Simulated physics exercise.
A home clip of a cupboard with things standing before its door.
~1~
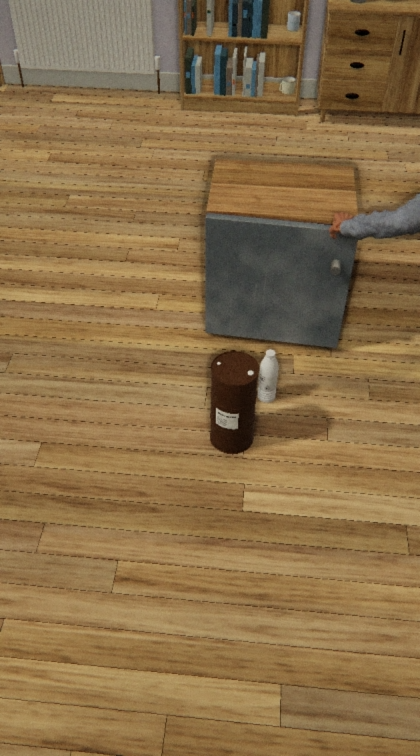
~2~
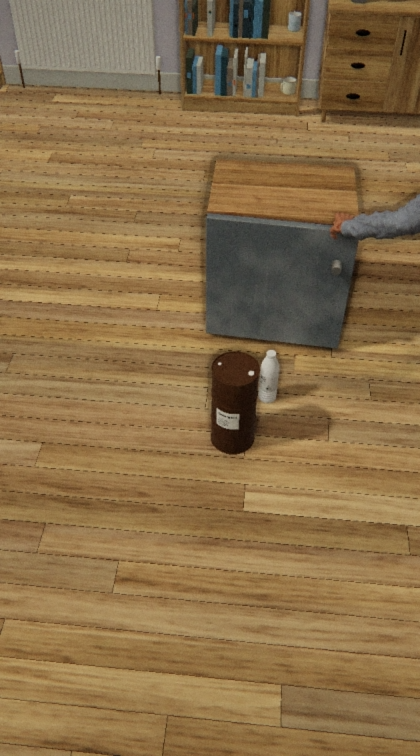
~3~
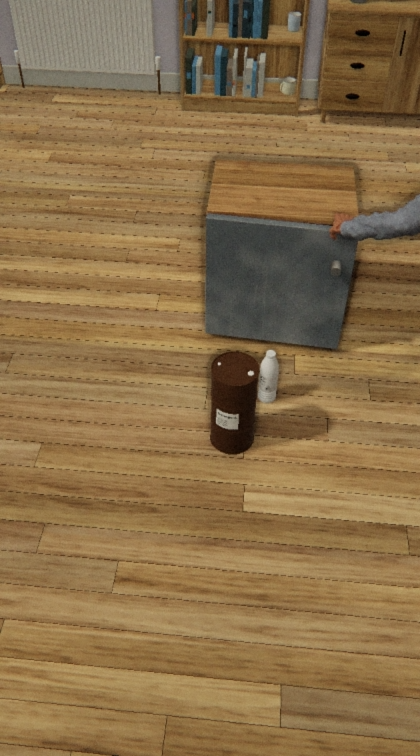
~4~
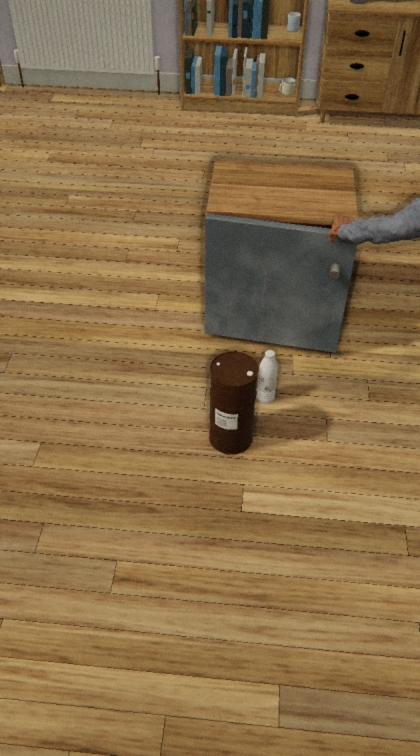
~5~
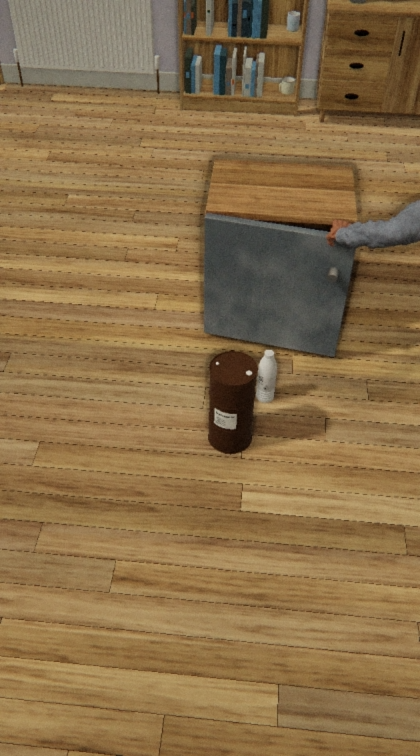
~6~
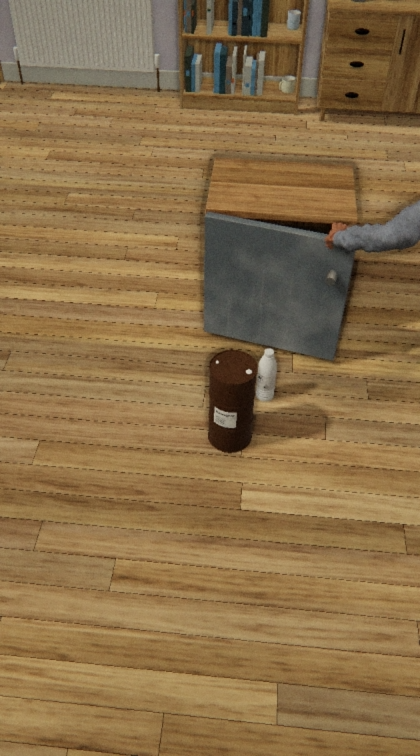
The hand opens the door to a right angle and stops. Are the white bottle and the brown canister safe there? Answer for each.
The white bottle gets shoved and the brown canister gets shoved.
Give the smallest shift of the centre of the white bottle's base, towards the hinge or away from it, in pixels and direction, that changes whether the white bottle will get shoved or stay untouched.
About 40 pixels right.
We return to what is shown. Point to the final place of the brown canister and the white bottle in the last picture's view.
Near (167, 413) and (182, 394).
Then, 1.34 s past the last view, door 64° open; white bottle travelled well along near (235, 389); brown canister at rest near (231, 403).
Then, 1.70 s past the last view, door 78° open; white bottle travelled well along near (208, 393); brown canister travelled about its own width near (199, 409).
Finally, the white bottle is pushed along, near (182, 394); the brown canister is pushed along, near (167, 413).
